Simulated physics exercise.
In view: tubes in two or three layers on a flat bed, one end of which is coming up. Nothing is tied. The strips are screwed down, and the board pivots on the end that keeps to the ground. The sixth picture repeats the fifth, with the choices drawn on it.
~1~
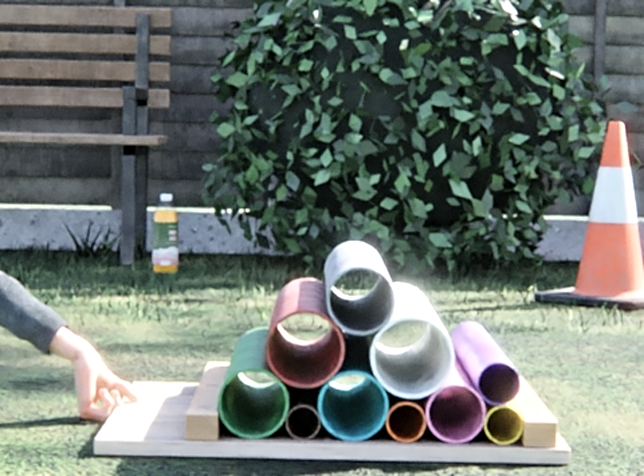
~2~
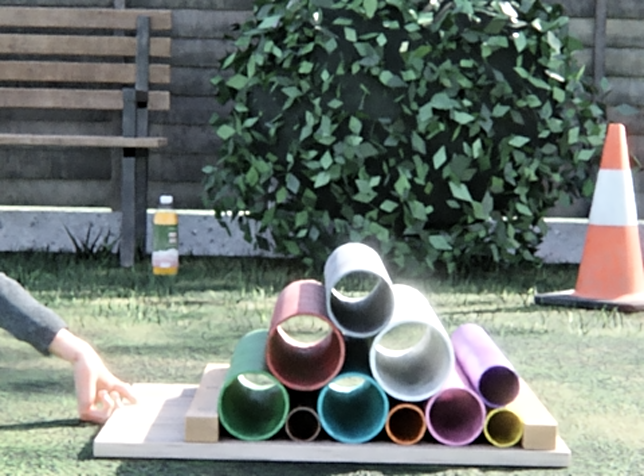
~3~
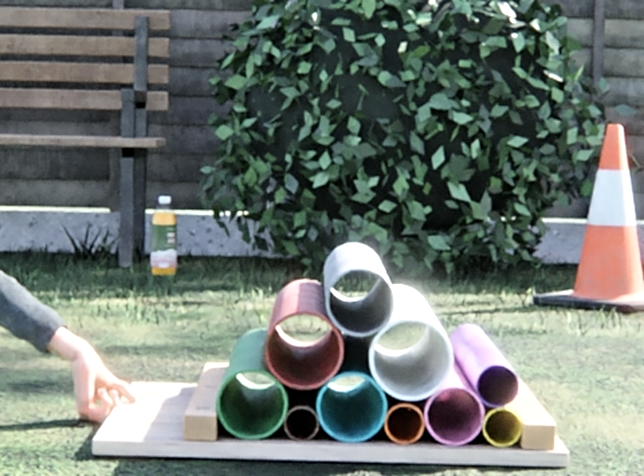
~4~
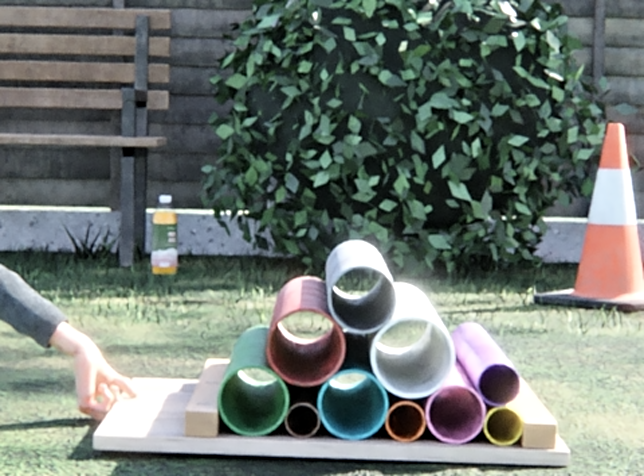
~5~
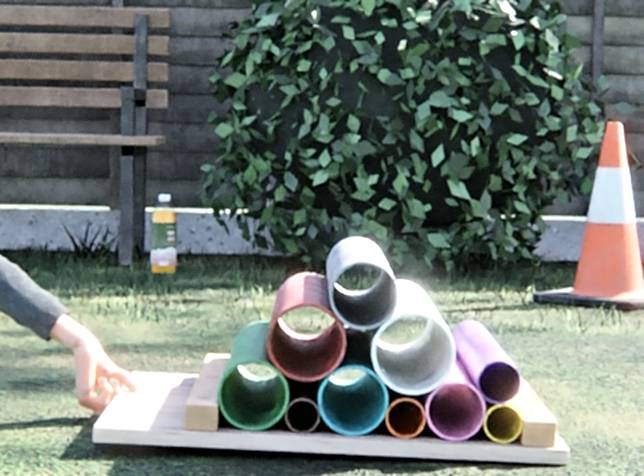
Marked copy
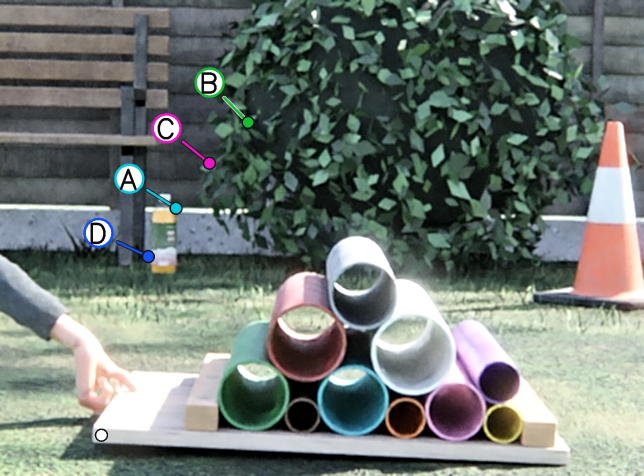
A stack of coloured tubes sits on a pale wooden board on sunlit grass, seen from low in front of a garden fence. Green, turquoise, pink and small yellow tubes line the bottom between wooden strips, with red, white and purple above, a bench left and an orange cone right. A hand at the board's left end stays still, then lifts it slightly, the tubes rising with it.
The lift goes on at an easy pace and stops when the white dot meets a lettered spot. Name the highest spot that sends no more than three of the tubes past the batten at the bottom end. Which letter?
Raise it to C.
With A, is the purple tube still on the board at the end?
The purple tube: No.
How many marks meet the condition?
The number is three.
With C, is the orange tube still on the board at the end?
Yes.
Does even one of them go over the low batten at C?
Yes, at C.
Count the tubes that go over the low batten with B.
With B, four.
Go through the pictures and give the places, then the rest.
In the first frame, brown tube (303, 423); turquoise tube (353, 406); orange tube (406, 422).
In the second frame, orange tube (406, 425); pink tube (456, 415).
In the third frame, board (330, 409); green tube (252, 404); red tube (304, 350).
In the fourth frame, board (330, 406); green tube (253, 401); brown tube (303, 420).
In the fifth frame, board (330, 402); green tube (253, 395); brown tube (303, 416).
On the copy, A at (176, 208); B at (248, 123); C at (209, 163); D at (149, 257); the white dot at (102, 435).
On C. First, board at 21°.
Then, board at 38°.
Finally, board at 38°, three over the low batten (white, grey, purple).
By contrast, A one over the low batten (purple); B four over the low batten (white, red, grey, purple); D one over the low batten (purple).
